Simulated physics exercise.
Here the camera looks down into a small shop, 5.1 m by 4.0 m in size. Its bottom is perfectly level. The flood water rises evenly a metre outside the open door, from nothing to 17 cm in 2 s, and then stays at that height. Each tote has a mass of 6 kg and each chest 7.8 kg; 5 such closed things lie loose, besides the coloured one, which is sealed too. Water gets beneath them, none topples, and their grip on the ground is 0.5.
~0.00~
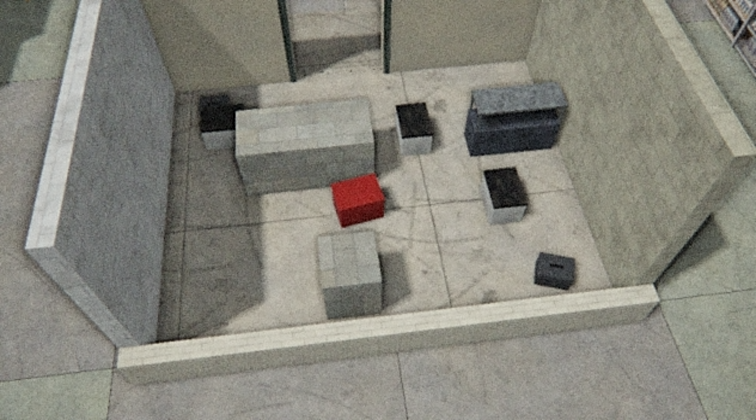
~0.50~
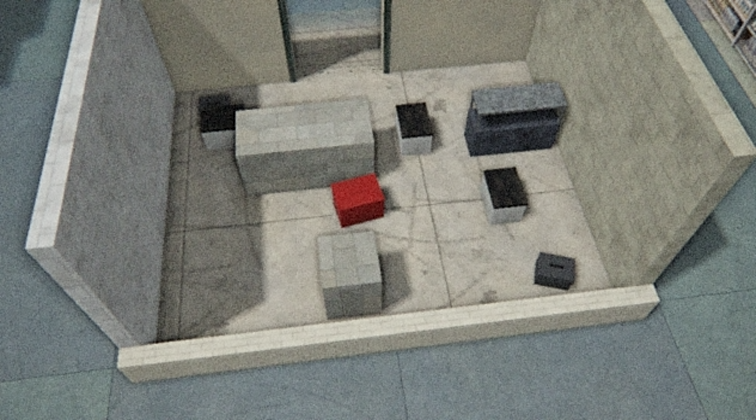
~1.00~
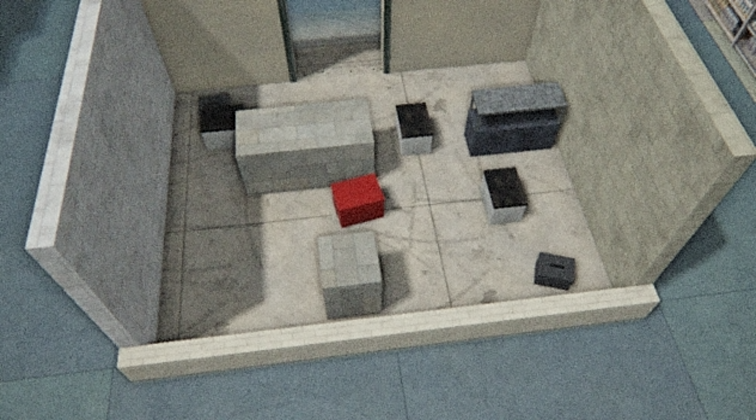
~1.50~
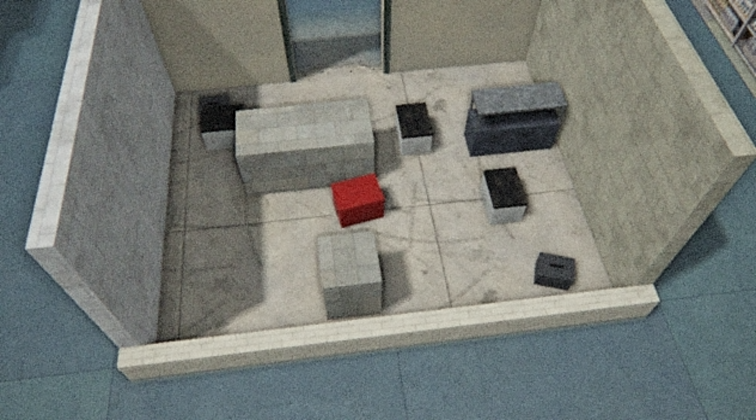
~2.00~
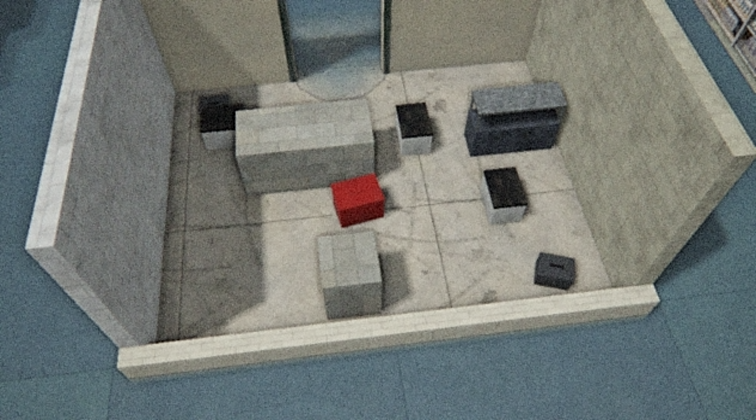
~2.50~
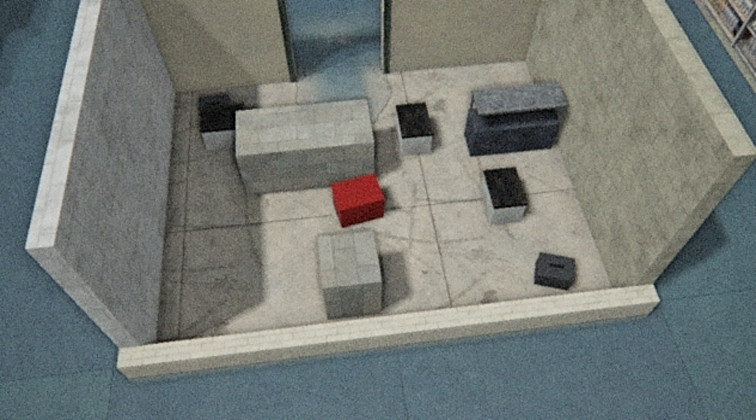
Bluish water spreads over the ground outside a small open-topped room seen from above, then reaches the doorway at the back and creeps a little way onto the pale floor inside. The red box in the middle and the grey and black blocks around it all stay still.
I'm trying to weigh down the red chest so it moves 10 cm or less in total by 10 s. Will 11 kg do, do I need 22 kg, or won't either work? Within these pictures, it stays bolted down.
11 kg will do.
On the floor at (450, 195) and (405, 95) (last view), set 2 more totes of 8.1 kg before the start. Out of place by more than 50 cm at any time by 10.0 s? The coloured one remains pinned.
The first is further, the second not as far.
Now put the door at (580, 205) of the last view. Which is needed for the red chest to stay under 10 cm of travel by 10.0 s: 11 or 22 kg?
Just the heavy one.
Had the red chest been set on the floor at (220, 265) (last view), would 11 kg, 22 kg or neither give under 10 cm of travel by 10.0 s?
Short answer: Any load.
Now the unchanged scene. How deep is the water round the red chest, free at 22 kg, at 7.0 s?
Depth: Approx. 1 cm.
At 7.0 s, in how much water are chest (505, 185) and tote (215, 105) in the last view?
Depths: Near 2 cm, then near 7 cm.
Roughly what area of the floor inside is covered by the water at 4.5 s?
Some 8.5 m2 of it.
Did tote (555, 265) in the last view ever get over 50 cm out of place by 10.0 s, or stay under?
That one is below half a metre, as it turns out.
After 3.5 s the red chest would be 0 cm from its start with 11 kg and 0 cm from its start with 22 kg; 0 cm of water round it then.
After 4.5 s the red chest would be 0 cm from its start with 11 kg and 0 cm from its start with 22 kg; 1 cm of water round it then.
After 7.0 s the red chest would be 0 cm from its start with 11 kg and 0 cm from its start with 22 kg; 1 cm of water round it then.
After 10.0 s the red chest would be 0 cm from its start with 11 kg and 0 cm from its start with 22 kg; 2 cm of water round it then.
